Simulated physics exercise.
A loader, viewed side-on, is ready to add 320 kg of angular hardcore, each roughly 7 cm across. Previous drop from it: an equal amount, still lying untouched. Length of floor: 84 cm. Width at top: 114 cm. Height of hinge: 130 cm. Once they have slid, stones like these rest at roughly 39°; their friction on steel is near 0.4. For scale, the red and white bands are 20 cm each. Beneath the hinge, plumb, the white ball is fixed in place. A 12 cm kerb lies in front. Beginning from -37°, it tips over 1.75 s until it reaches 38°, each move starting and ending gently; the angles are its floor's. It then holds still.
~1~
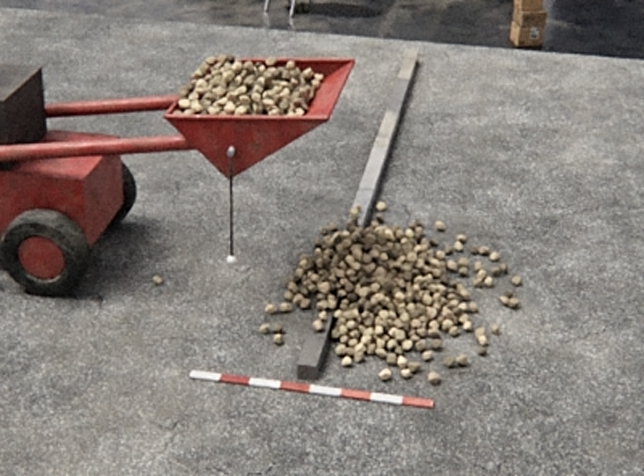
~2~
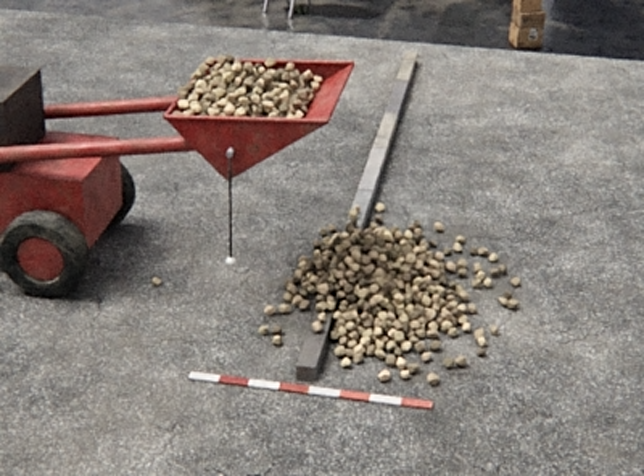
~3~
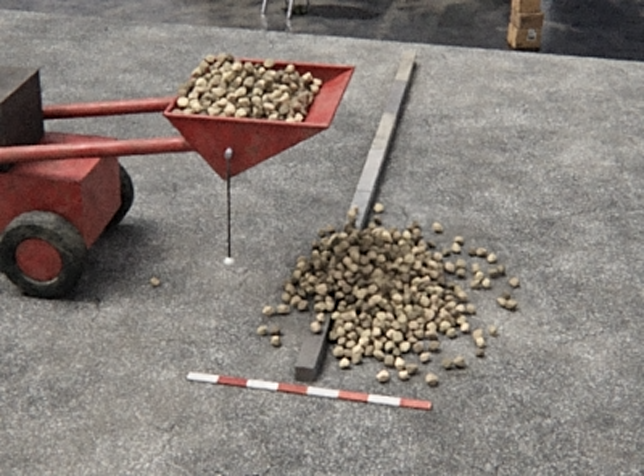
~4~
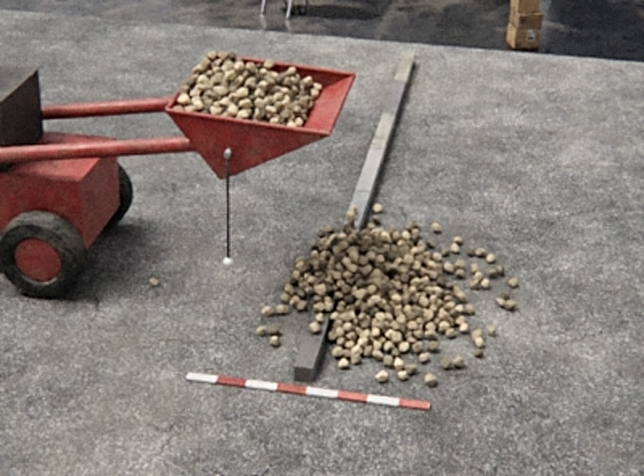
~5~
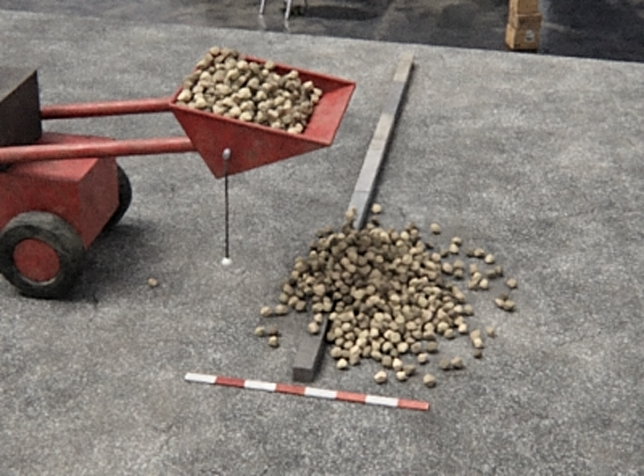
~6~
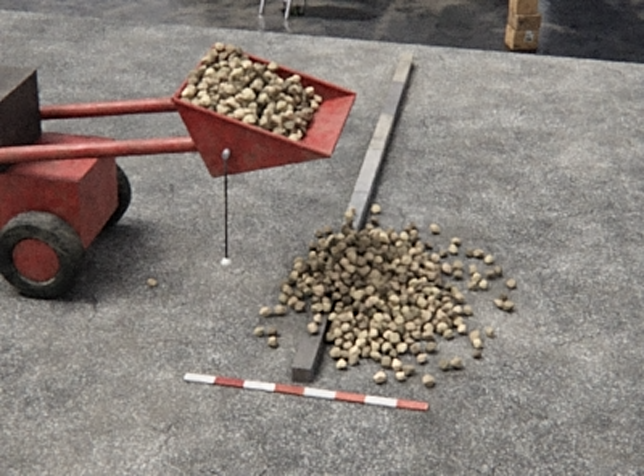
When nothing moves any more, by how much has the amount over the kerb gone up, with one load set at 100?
It has gone up by about 73 per cent of a load.
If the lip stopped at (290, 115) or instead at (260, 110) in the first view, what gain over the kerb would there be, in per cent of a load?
Some 20 percent, and then 5 percent.
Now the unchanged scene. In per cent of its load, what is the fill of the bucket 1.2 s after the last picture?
Around 50 in a hundred.
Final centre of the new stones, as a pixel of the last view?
I'd put their centre close to (362, 273).
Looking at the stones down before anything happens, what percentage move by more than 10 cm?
Roughly 5 per cent of them.
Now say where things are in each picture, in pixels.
In the first frame, the bucket is at -37°, its lip at (328, 119); the top of the load is at (260, 72). The earlier load is highest near (363, 264), 25 cm above ground level, 15 % on this side of the kerb, 85 % over the kerb.
In the second frame, the bucket is at -36°, its lip at (328, 122); the top of the load is at (259, 73).
In the third frame, the bucket is at -33°, its lip at (328, 127); the top of the load is at (246, 71).
In the fourth frame, lip at (329, 135), floor tilted -29°, highest stones at (227, 65).
In the fifth frame, the bucket is at -23°, its lip at (330, 145); the top of the load is at (221, 62).
In the sixth frame, lip at (331, 156), floor tilted -17°, highest stones at (225, 56).
Then, 0.7 s after the last picture the floor is at 26°; in per cent of one load, 100 in the bucket, 15 on this side of the kerb, 85 over the kerb; the foremost stones are at (499, 290).
Then, 1.2 s after the last picture the floor is at 38°; in per cent of one load, 48 in the bucket, 47 on this side of the kerb, 105 over the kerb; the foremost stones are at (499, 290).
Then, 1.6 s after the last picture the floor is at 38°; in per cent of one load, 9 in the bucket, 47 on this side of the kerb, 144 over the kerb; the foremost stones are at (499, 290).
Then, 4.2 s after the last picture the floor is at 38°; in per cent of one load, 0 in the bucket, 42 on this side of the kerb, 158 over the kerb; the foremost stones are at (517, 317). Net gain over the kerb, 73.
